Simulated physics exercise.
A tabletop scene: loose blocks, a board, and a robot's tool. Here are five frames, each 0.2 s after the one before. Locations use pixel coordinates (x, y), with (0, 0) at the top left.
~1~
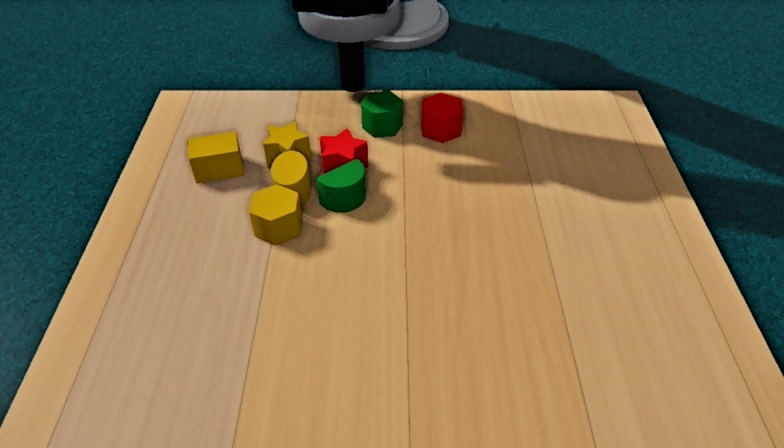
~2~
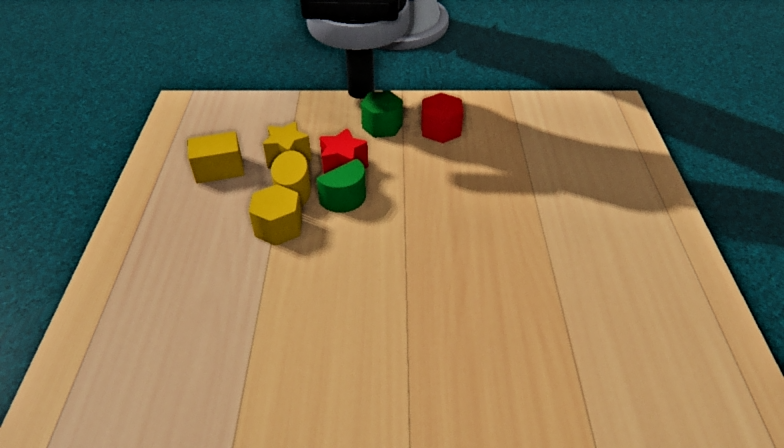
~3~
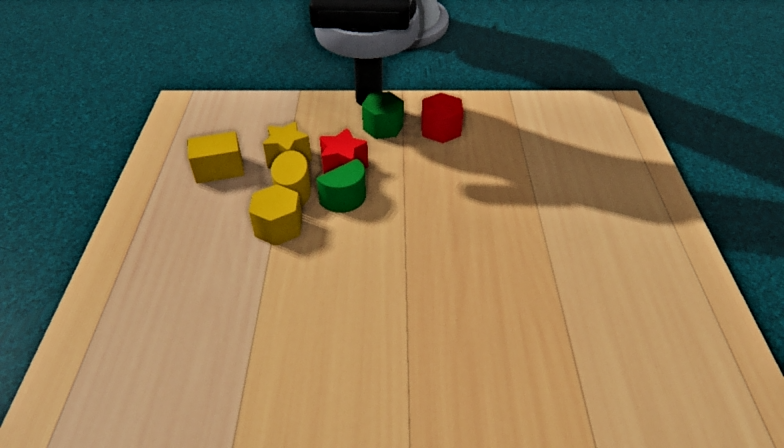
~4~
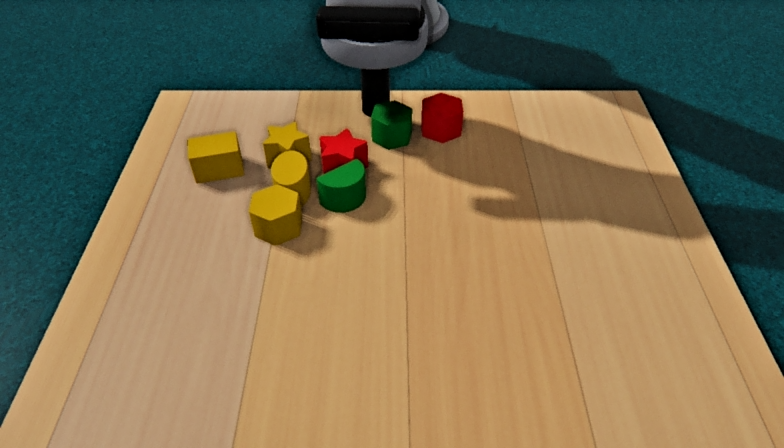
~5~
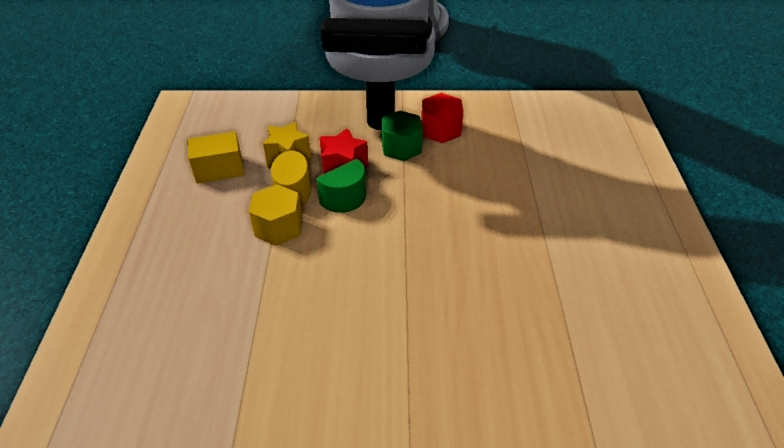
On a wooden tabletop, yellow, red and green blocks sit loosely grouped toward the back as a robot's dark tool moves forward and slightly right beside them. The tool reaches the green six-sided block and pushes it a short way forward and right, while the other blocks stay still.
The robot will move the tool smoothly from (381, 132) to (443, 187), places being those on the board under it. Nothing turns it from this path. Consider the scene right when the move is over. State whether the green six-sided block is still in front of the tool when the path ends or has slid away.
Still in front.
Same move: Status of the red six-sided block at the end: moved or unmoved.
The block you're asking about stays where it is.
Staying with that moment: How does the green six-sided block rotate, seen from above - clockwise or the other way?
From above, it looks like the green six-sided block goes counterclockwise.
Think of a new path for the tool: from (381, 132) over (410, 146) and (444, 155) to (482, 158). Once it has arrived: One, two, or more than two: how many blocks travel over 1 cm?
Most likely one.
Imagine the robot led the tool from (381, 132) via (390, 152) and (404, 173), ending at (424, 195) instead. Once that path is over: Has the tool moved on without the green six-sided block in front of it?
Answer: Yes.
What follows on the original path. One third of the way, tool (401, 139); green six-sided block (426, 140).
Two thirds of the way, tool (422, 158); green six-sided block (451, 158), turned 15° anticlockwise.
At the end, tool (444, 178); green six-sided block (478, 177), turned 25° anticlockwise; red six-sided block not moved.
